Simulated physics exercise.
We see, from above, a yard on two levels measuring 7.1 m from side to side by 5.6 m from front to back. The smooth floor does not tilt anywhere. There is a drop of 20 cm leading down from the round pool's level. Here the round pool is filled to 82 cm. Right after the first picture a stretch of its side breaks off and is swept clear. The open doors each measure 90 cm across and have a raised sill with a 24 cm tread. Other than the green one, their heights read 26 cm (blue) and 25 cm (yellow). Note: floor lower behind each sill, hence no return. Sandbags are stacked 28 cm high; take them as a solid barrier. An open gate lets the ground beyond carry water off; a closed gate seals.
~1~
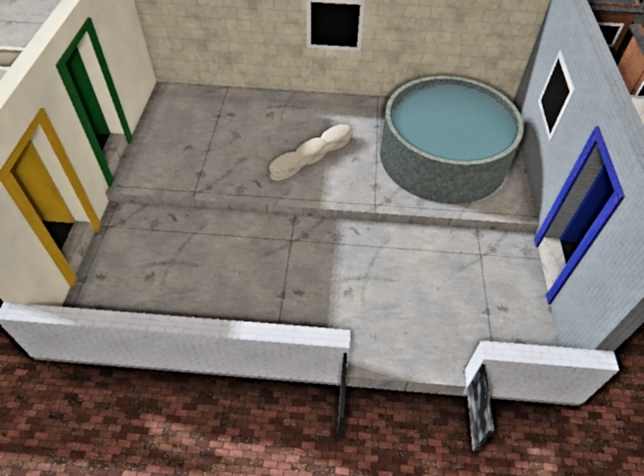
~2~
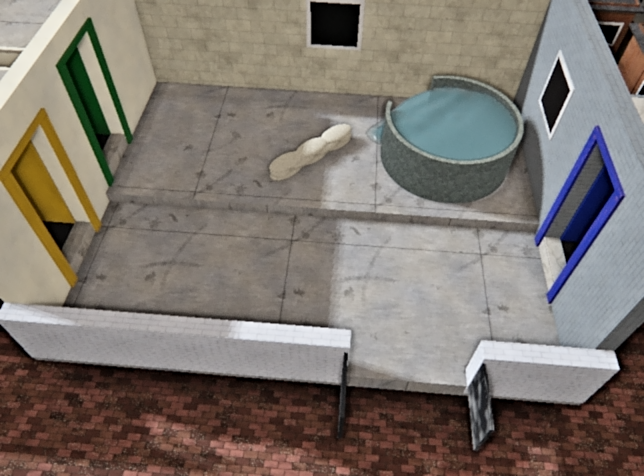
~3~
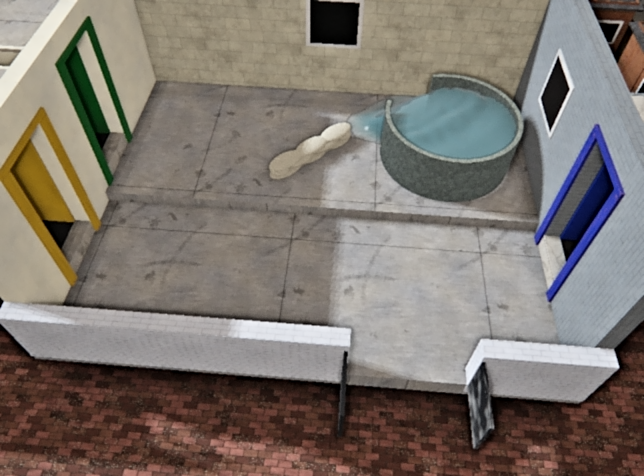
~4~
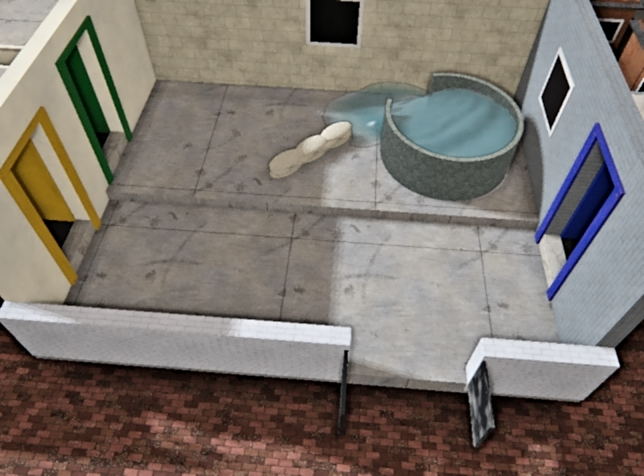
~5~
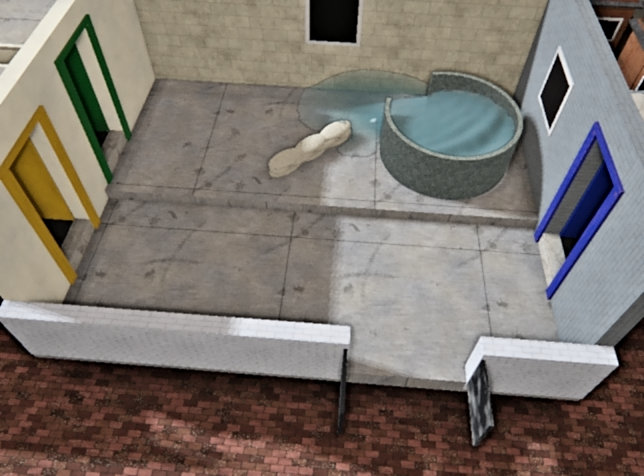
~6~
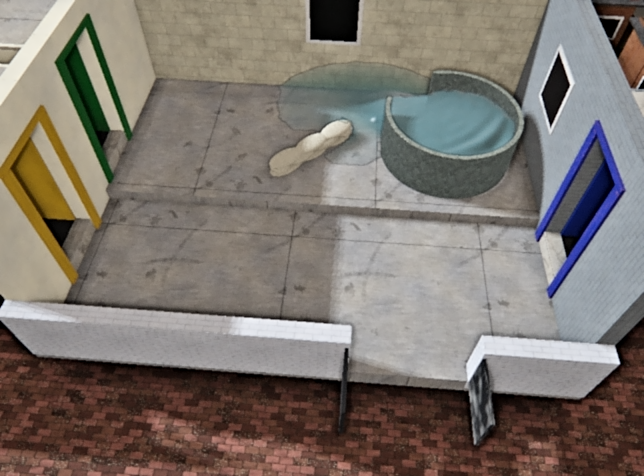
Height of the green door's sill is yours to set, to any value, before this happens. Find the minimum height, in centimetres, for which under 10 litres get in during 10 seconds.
The minimum is about 18 cm.
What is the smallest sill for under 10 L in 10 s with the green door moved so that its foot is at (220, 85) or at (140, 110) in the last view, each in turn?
Roughly 13.0 cm, then roughly 33 cm.
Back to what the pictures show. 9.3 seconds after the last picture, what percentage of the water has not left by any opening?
Some 96 per cent remains.
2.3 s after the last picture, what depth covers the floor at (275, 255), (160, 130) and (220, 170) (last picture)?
Roughly 0, 22 and 3 centimetres.
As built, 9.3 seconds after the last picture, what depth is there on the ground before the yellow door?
It works out to about 11.0 centimetres deep.
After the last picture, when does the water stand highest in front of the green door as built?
Peak time: About 2.0 s.
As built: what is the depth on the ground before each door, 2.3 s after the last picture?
In cm: Green 23, blue 1, yellow 7.
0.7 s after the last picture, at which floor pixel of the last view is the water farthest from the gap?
I'd put the front's tip around (157, 78).
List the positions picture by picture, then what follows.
The first frame shows still water, 82 cm deep, in the round pool at (453, 121); the green door at (102, 115) is dry.
In the second frame, the gap is on the far side, the front 0.4 m out at (370, 133); the back of the round pool holds 82 cm.
In the third frame, water pours out on the far side and has run 0.8 m, to (355, 116); about 11 cm deep outside, 82 cm at the back.
In the fourth frame, water pours out on the far side and has run 1.4 m, to (334, 102); about 12 cm deep outside, 82 cm at the back.
In the fifth frame, the front is at (311, 88), 2.0 m from the gap on the far side; 3.0 m2 of floor is wet, 74 cm left at the back.
In the sixth frame, the front is at (281, 85), 2.5 m from the gap on the far side; 3.6 m2 of floor is wet, 64 cm left at the back; the green door at (101, 112), 5.1 m from the gap, is still 3.0 m from the nearest water.
Then, 0.7 s after the last picture water covers 20 % of the floor, deepest (52 cm) near (390, 97); it has not reached the green door.
Then, 2.3 s after the last picture water covers 45 % of the floor, deepest (35 cm) near (165, 79); 23 cm at the green door, 0 litres in over its 24 cm sill.
Then, 9.3 s after the last picture water covers 90 % of the floor, deepest (18 cm) near (498, 298); 7 cm at the green door, 1 litre in over its 24 cm sill.
At the green door as built, the water peaked near 24 cm, 2.1 s after the last picture.
Run again over the same 10 s with other heights there, 18 litres in over 16 cm, 2 litres over 22 cm. The limit of 10 litres is kept from about 18 cm up.
